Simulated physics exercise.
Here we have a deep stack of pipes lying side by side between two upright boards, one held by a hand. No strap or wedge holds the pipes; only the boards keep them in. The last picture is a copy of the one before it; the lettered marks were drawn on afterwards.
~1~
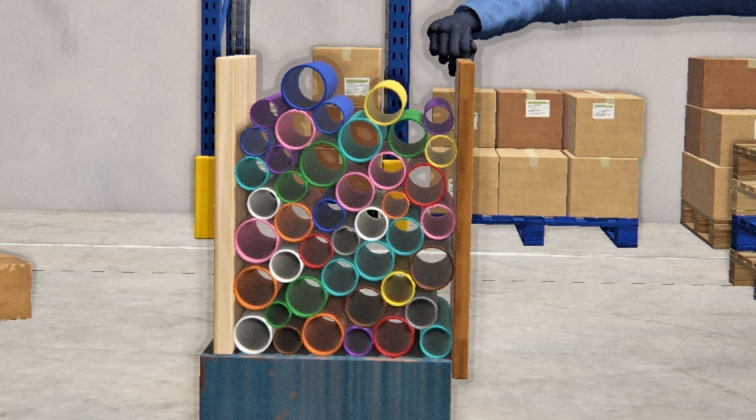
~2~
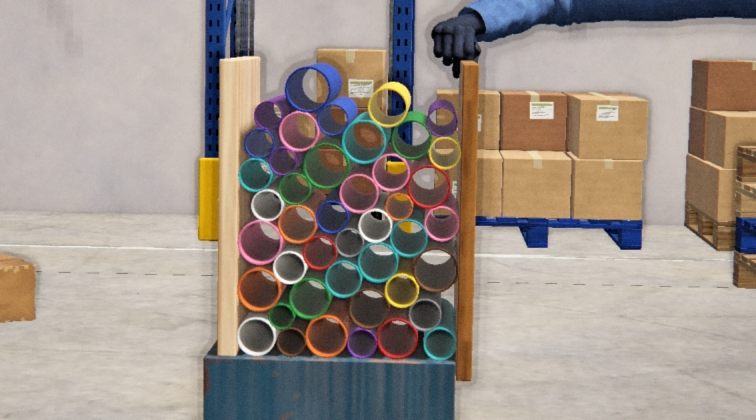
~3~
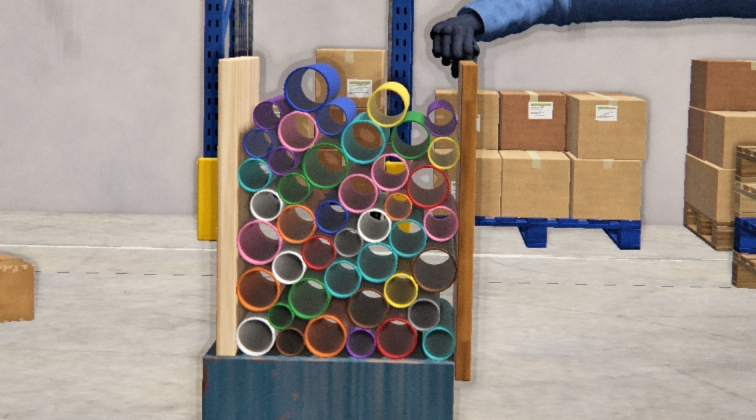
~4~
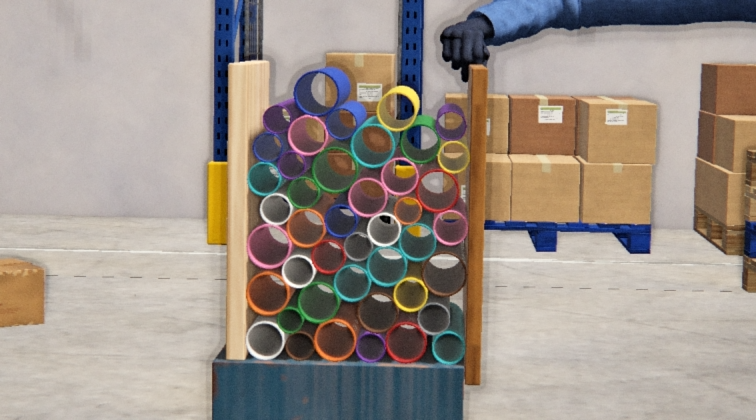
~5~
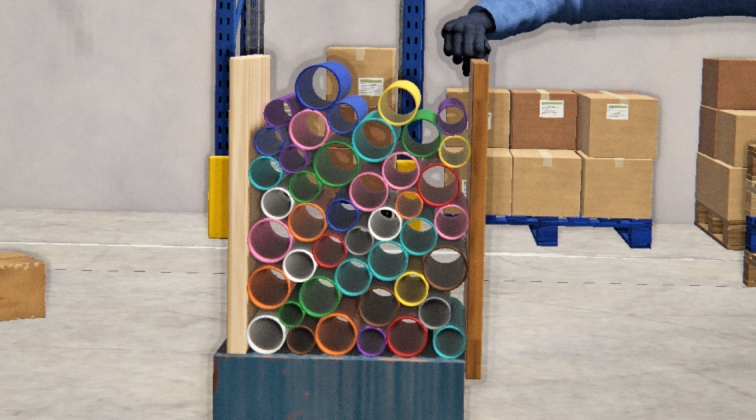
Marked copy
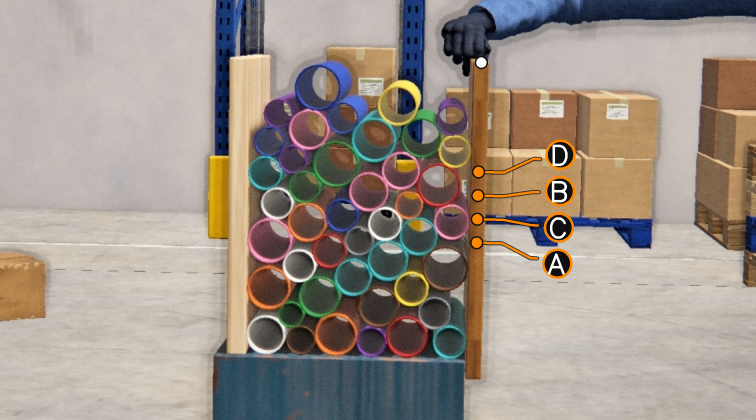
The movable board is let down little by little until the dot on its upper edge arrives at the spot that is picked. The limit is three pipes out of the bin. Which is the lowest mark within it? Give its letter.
D is the limit.
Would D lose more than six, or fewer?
At D, fewer than six.
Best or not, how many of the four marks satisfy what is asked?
The number is one.
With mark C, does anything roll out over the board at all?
At C: Yes.
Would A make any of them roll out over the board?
At A: Yes.
On the marked copy, A at (476, 243); B at (478, 195); C at (477, 219); D at (478, 172); the white dot at (481, 62).
Following D. Soon after the start, top of the board (472, 114).
Later, top of the board (471, 171).
In the end, top of the board (470, 171), one out over the board.
As for the rest, A more than three out over the board; B four out over the board; C four out over the board.
